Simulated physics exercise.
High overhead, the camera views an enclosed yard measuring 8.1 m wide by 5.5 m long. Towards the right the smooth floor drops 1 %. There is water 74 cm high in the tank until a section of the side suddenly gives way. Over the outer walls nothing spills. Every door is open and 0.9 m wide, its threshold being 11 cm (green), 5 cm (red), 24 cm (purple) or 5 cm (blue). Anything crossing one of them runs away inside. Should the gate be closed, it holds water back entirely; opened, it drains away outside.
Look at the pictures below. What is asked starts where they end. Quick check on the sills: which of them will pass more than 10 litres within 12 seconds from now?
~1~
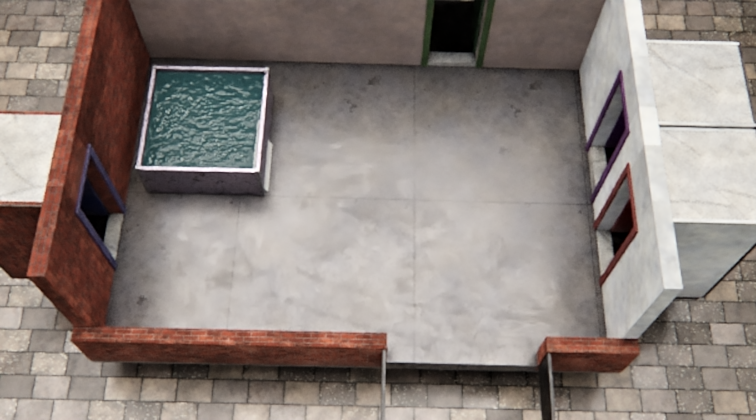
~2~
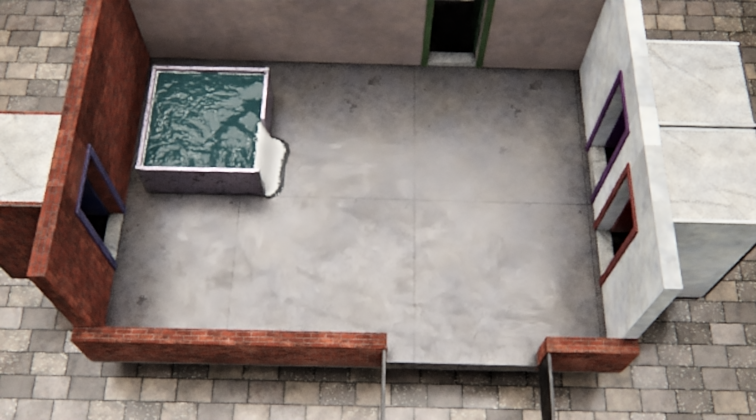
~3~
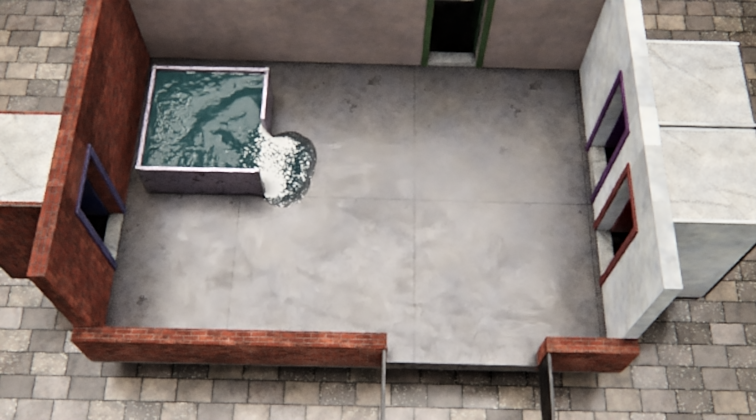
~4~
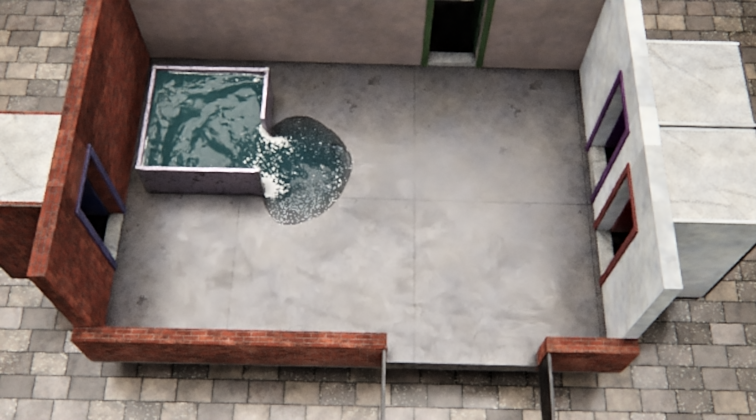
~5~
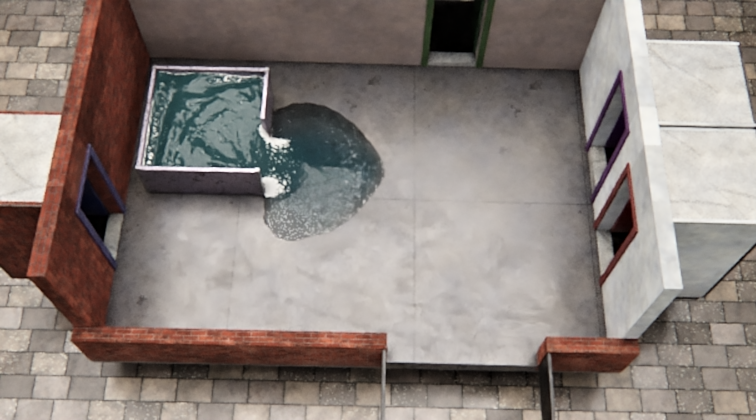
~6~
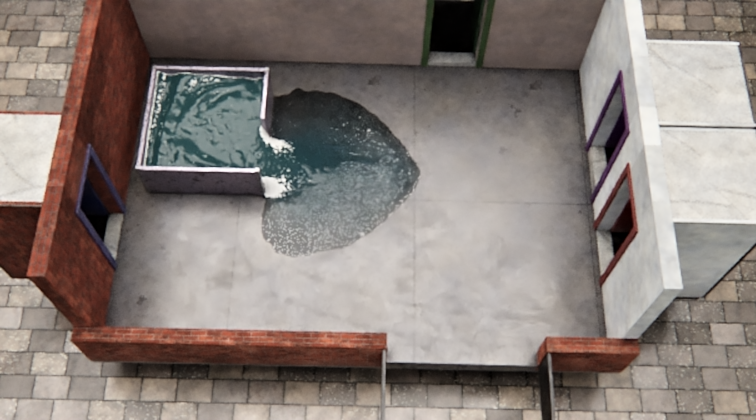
Sill check: Green door passes less or equal; red door passes more; purple door passes less or equal; blue door passes less or equal.
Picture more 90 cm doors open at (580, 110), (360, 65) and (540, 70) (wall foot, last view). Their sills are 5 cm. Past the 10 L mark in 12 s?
Well, the first is on the high side, the second is on the low side, and the third is on the high side.
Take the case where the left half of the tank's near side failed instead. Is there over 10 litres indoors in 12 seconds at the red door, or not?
Red: Exceeds.
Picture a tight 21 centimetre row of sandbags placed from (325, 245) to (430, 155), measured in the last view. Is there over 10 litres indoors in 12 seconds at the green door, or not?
Green: Exceeded.
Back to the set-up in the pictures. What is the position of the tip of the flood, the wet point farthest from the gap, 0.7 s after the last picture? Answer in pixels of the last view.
At about (546, 210).
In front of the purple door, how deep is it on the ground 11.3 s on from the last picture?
Depth: ~ 8.5 cm.
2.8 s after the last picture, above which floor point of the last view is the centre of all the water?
Near (371, 170).
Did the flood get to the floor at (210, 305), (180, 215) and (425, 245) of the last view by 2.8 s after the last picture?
Going in order, clear, then clear, then covered.
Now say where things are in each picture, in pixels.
In the first picture, the tank at (205, 120) is whole and still, 74 cm deep.
In the second picture, the front is at (279, 142), 0.6 m from the gap at (262, 159); 0.3 m2 of floor is under water; 74 cm left at the back of the tank.
In the third picture, the front is at (306, 143), 0.9 m from the gap at (262, 161); 0.9 m2 of floor is under water; 74 cm left at the back of the tank.
In the fourth picture, the front is at (346, 159), 1.5 m from the gap at (262, 161); 2.1 m2 of floor is under water; 72 cm left at the back of the tank.
In the fifth picture, water pours out at (262, 161) and has run 2.0 m, to (380, 172); typically 5 cm deep outside, 66 cm at the tank's back.
In the sixth picture, the front is at (414, 179), 2.6 m from the gap at (262, 161); 5.4 m2 of floor is under water; 63 cm left at the back of the tank.
Then, 0.7 s after the last picture water covers 40 % of the floor and is deepest (38 cm) near (277, 175); green door not reached, red door not reached, purple door not reached, blue door not reached.
Then, 1.5 s after the last picture water covers 65 % of the floor and is deepest (28 cm) near (277, 175); green door 9 cm at the sill, 0 L in, red door 11 cm at the sill, 2 L in, purple door 18 cm at the sill, 0 L in, blue door not reached.
Then, 2.8 s after the last picture water covers 65 % of the floor and is deepest (24 cm) near (566, 89); green door 7 cm at the sill, 0 L in, red door 15 cm at the sill, 77 L in, purple door 16 cm at the sill, 0 L in, blue door not reached.
Then, 6.3 s after the last picture water covers 65 % of the floor and is deepest (16 cm) near (602, 352); green door 8 cm at the sill, 0 L in, red door 12 cm at the sill, 186 L in, purple door 11 cm at the sill, 0 L in, blue door not reached.
Then, 11.3 s after the last picture water covers 75 % of the floor and is deepest (9 cm) near (588, 220); green door 5 cm at the sill, 0 L in, red door 9 cm at the sill, 264 L in, purple door 9 cm at the sill, 0 L in, blue door not reached.
